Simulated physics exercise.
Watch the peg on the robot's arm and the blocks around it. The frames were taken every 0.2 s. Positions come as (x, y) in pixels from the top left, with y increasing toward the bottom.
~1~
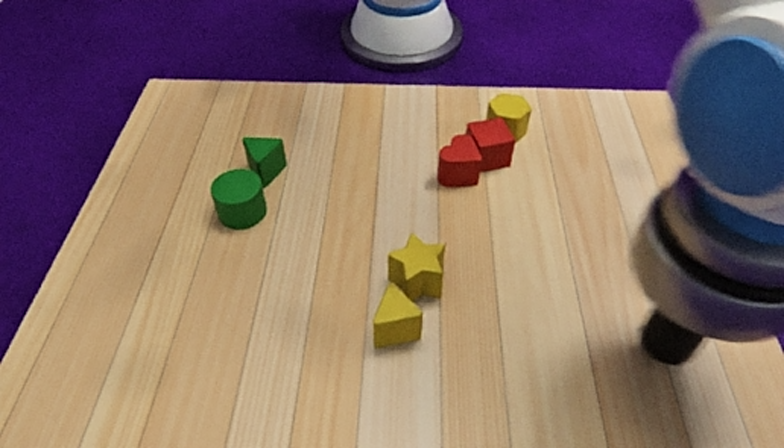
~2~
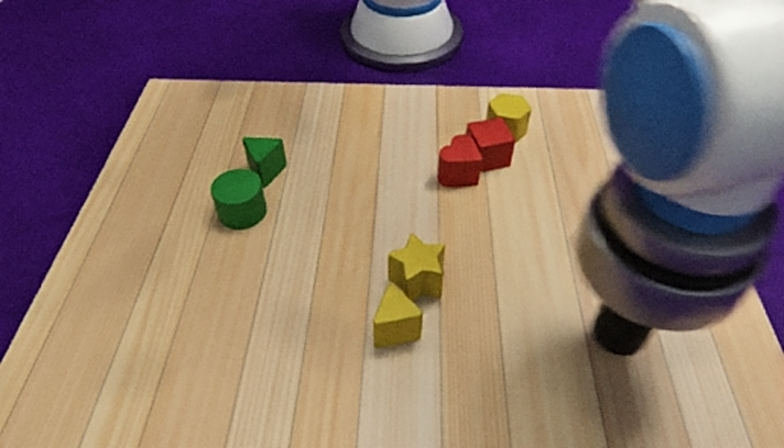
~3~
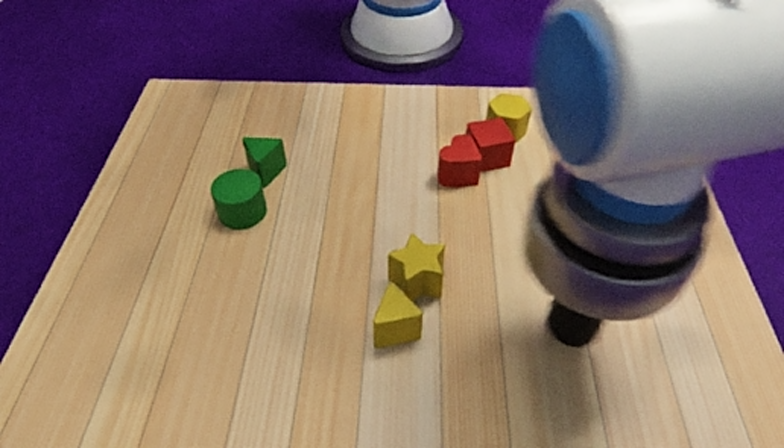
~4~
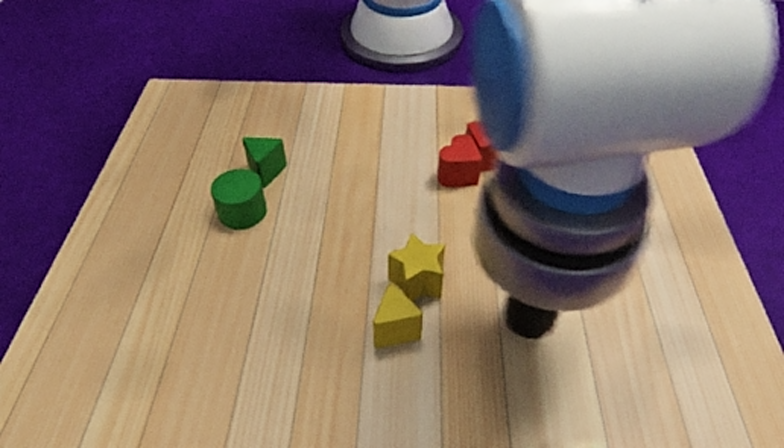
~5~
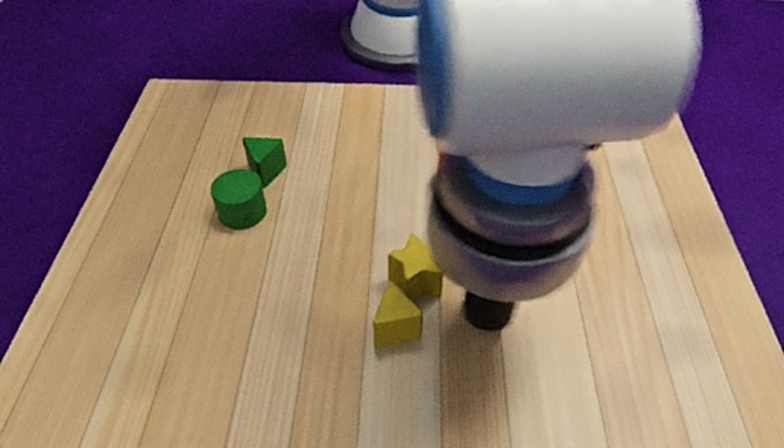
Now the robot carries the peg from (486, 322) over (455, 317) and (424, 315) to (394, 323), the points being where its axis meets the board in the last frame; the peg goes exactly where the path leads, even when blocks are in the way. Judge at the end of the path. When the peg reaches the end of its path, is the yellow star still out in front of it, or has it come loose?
The peg passes it.
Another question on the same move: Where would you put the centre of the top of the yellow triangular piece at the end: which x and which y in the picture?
Its top middle: (355, 317).
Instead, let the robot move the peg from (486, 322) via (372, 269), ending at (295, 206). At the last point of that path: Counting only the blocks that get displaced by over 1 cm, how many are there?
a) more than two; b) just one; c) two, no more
The correct letter is b.
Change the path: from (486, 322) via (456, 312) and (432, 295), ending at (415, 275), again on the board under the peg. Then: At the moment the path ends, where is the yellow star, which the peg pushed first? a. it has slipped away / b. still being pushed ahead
b: Still being pushed ahead.
What follows on the original path. Halfway along, peg (439, 302); yellow star (409, 251).
At the end, peg (394, 311); yellow triangular piece (355, 317); yellow star (400, 248), turned 30° clockwise.
